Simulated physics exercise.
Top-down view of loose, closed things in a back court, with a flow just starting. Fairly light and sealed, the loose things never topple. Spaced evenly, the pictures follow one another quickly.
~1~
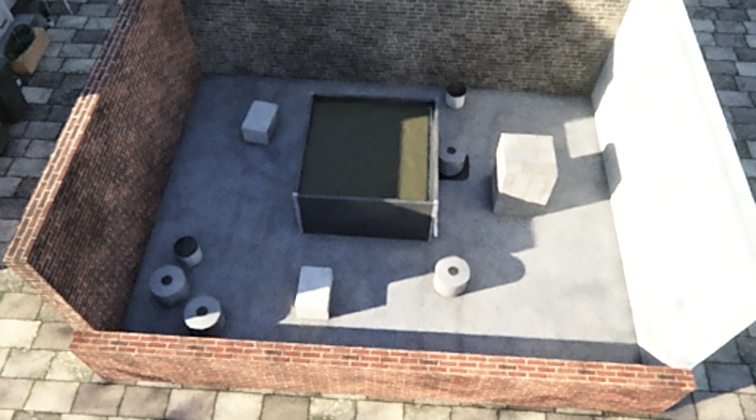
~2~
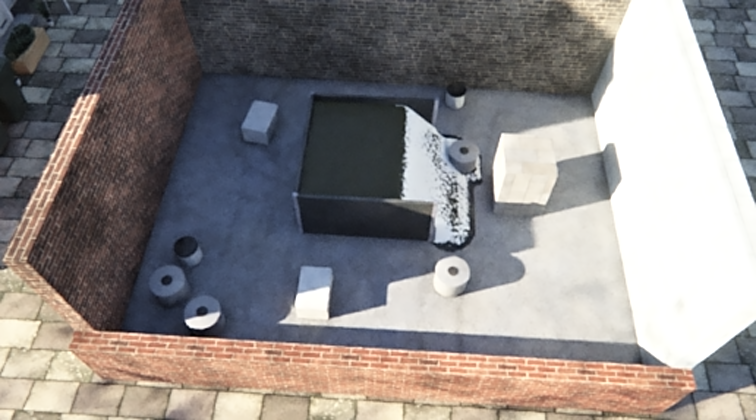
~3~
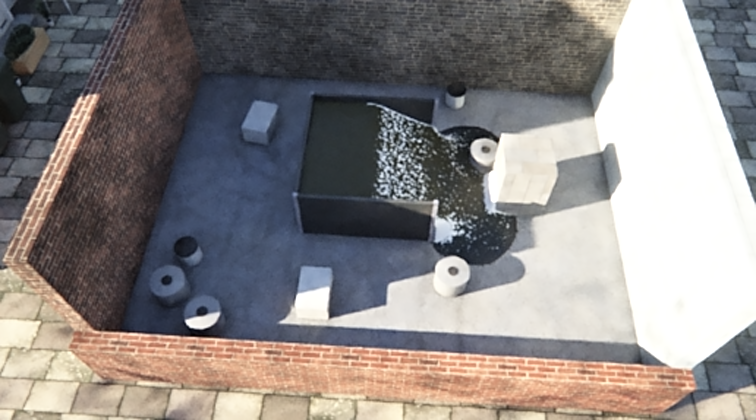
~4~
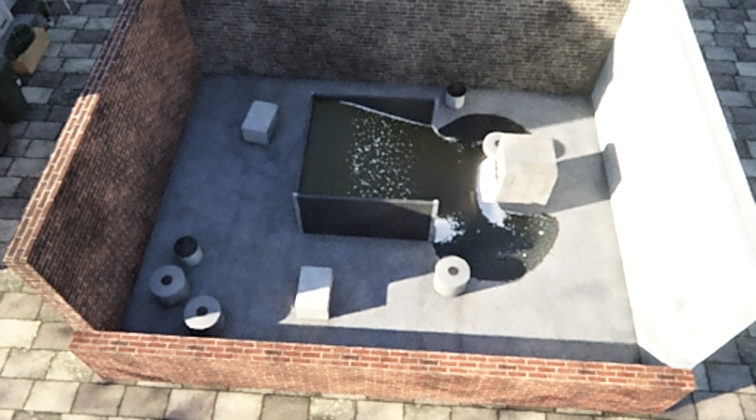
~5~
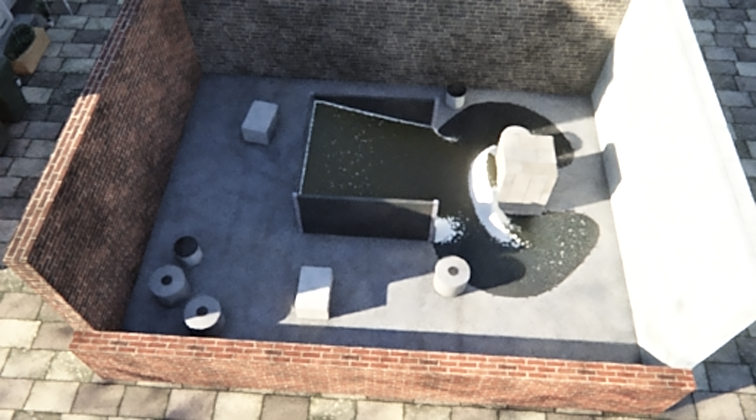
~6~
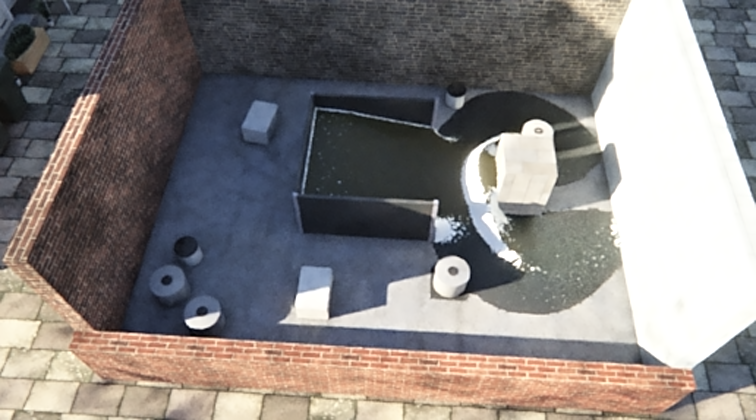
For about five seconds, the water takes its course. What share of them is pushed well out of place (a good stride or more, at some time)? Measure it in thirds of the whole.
It sits mid-range.
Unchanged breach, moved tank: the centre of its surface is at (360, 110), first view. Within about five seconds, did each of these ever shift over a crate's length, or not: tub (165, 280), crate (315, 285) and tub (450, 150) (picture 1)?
Item one not displaced far, item two travelled far enough, item three travelled far enough.
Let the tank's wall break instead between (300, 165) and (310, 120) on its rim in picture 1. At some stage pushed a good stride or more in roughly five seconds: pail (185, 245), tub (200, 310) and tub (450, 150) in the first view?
Taking them in order, displaced that much, displaced that much, less than that.
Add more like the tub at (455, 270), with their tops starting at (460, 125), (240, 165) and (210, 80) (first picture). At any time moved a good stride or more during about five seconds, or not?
Each in turn: Pushed clear, stays in place, stays in place.
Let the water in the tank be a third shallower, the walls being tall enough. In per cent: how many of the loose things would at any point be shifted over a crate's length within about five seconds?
I'd put it near 10 percent.
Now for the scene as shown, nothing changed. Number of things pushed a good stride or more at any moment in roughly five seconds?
The number is 4.
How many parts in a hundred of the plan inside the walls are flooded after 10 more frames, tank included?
Close to 50 per cent, tank included.
A moment on, 1 of 8 are well off their spots; 0 afloat.
Next, 1 of 8 are well off their spots; 1 afloat.
Later, 2 of 8 are well off their spots; 1 afloat.
In the end, 4 of 8 are well off their spots, and 4 have been at some point; 1 afloat.
